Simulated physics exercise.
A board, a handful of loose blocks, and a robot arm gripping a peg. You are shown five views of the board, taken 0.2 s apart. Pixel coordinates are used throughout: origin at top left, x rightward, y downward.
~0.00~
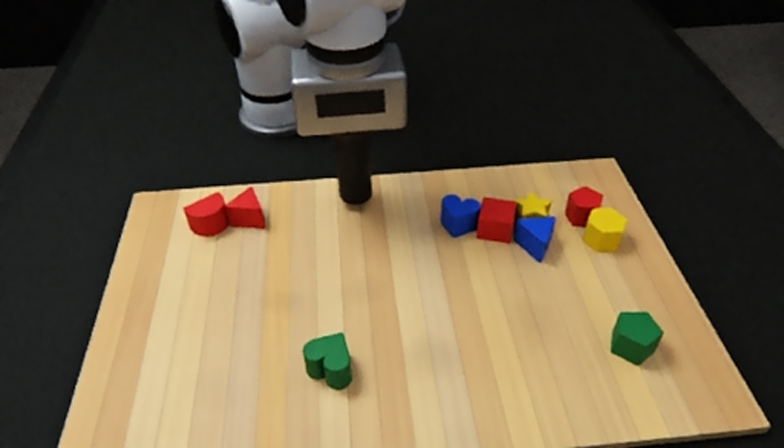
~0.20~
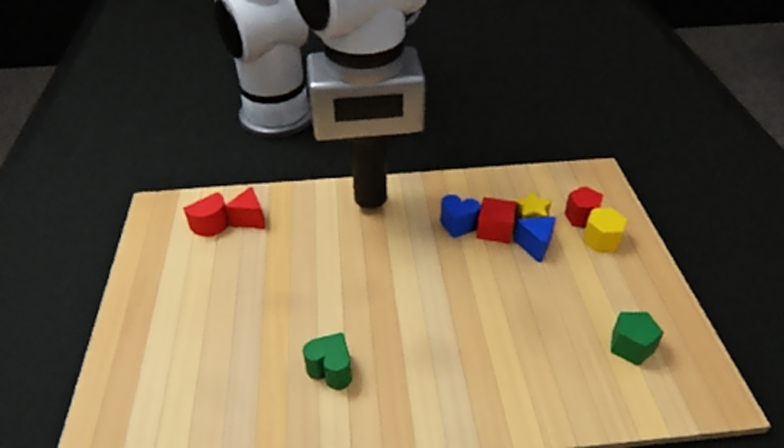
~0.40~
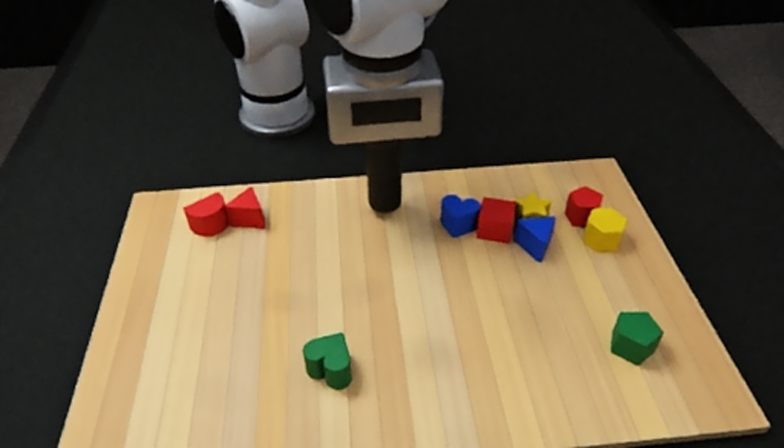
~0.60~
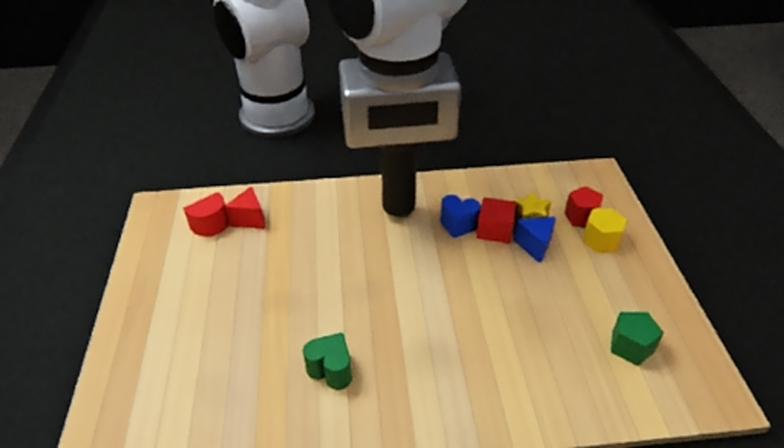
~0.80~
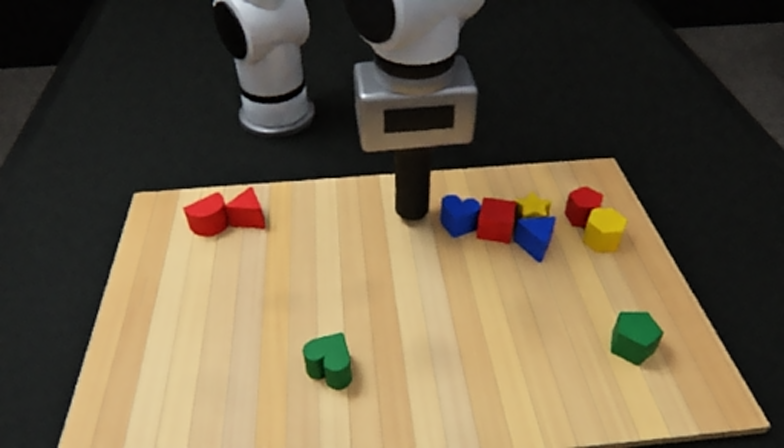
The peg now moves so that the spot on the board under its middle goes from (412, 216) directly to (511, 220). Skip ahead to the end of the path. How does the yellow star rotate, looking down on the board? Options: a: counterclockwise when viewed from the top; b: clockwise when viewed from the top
My pick is a.
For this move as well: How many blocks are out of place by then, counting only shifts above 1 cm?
Moved: 3 or more.
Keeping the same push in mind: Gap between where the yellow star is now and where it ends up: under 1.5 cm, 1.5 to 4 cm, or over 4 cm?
It gets moved 1.5 to 4 cm.
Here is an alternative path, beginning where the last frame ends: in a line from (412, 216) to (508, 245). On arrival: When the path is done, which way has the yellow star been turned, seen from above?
Counterclockwise from above.
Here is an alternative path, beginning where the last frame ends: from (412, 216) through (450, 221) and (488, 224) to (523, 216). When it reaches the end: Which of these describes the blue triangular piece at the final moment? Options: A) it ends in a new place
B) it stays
A - it ends in a new place.
What follows on the original path. One third of the way, peg (446, 210); blue heart-shaped block (481, 208); red four-sided block (518, 217); yellow star (545, 205), turned 25° anticlockwise; blue triangular piece (556, 231).
Two thirds of the way, peg (480, 211); blue heart-shaped block (512, 214), turned 40° clockwise; red four-sided block (544, 231), turned 25° clockwise; yellow star (549, 205), turned 40° anticlockwise; blue triangular piece (577, 239), turned 45° anticlockwise.
At the end, peg (513, 213); blue heart-shaped block (527, 221), turned 105° clockwise; red four-sided block (553, 240), turned 15° clockwise; yellow star (555, 207), turned 75° anticlockwise; blue triangular piece (586, 243), turned 55° anticlockwise.
